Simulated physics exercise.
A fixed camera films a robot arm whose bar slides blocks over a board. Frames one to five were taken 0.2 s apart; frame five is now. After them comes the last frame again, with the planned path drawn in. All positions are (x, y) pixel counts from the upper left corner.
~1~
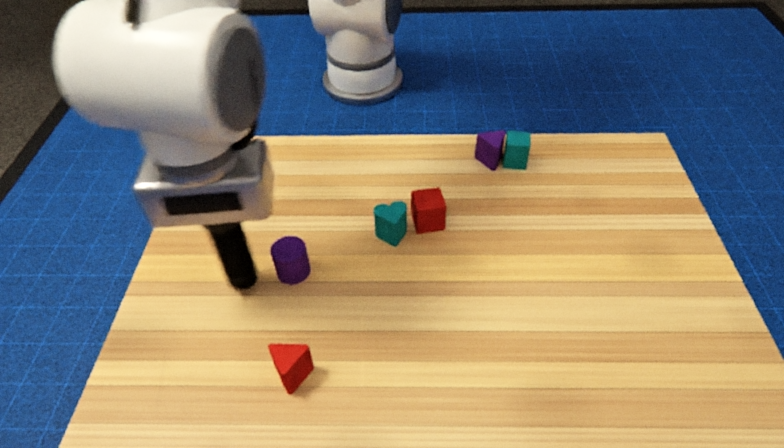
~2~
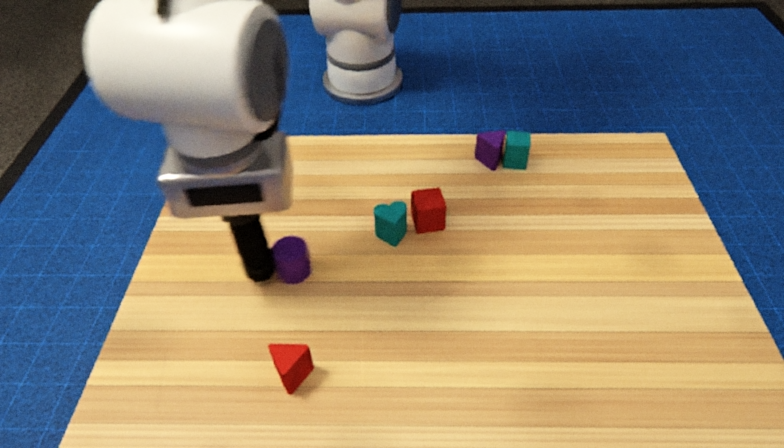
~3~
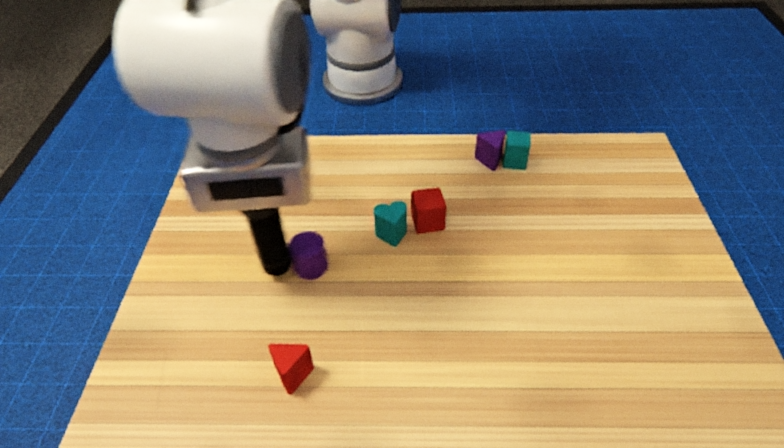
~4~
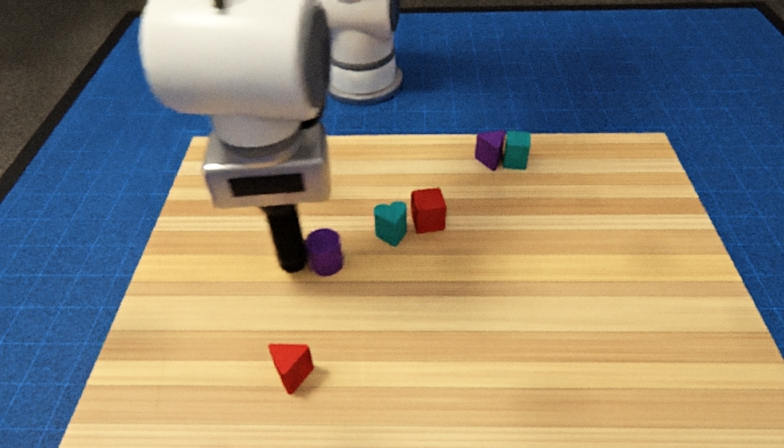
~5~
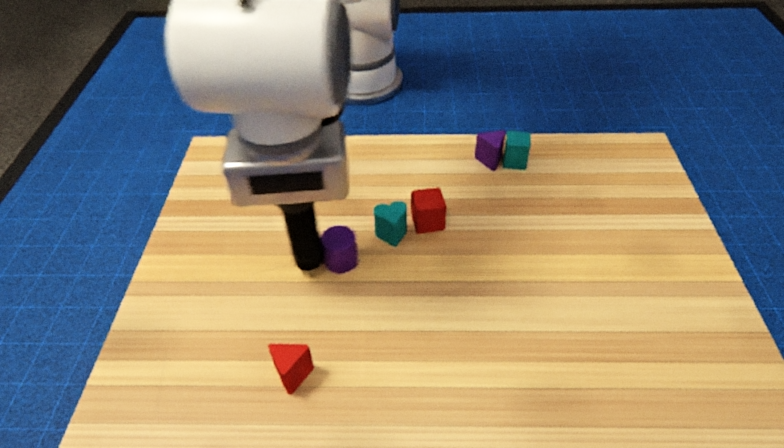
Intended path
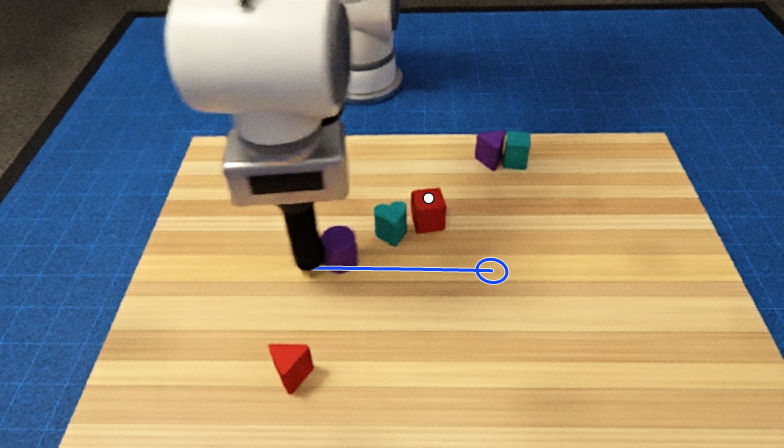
Robot arm with a black bar moving right across a wooden board, pushing a purple cylinder closer to a turquoise heart block.
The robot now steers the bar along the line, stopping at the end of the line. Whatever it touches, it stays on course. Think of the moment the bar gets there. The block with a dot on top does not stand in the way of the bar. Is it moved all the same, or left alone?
It is not moved.
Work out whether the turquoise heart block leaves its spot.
Shifted out of place.
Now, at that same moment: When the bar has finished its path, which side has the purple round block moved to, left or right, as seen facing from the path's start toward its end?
My answer: Left.
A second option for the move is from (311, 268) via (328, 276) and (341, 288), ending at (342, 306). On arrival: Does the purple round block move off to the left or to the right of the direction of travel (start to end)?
Displaced left.
The line goes in a line from (311, 268) to (492, 271); the dot is on the red square.
On the path given first. One third of the way, bar (370, 261); purple round block (389, 226); turquoise heart block (396, 205), turned 10° anticlockwise.
Two thirds of the way, bar (433, 262); purple round block (414, 222); turquoise heart block (398, 201), turned 30° anticlockwise.
At the end, bar (493, 263); purple round block (414, 222); turquoise heart block (398, 201), turned 30° anticlockwise; red square unmoved.
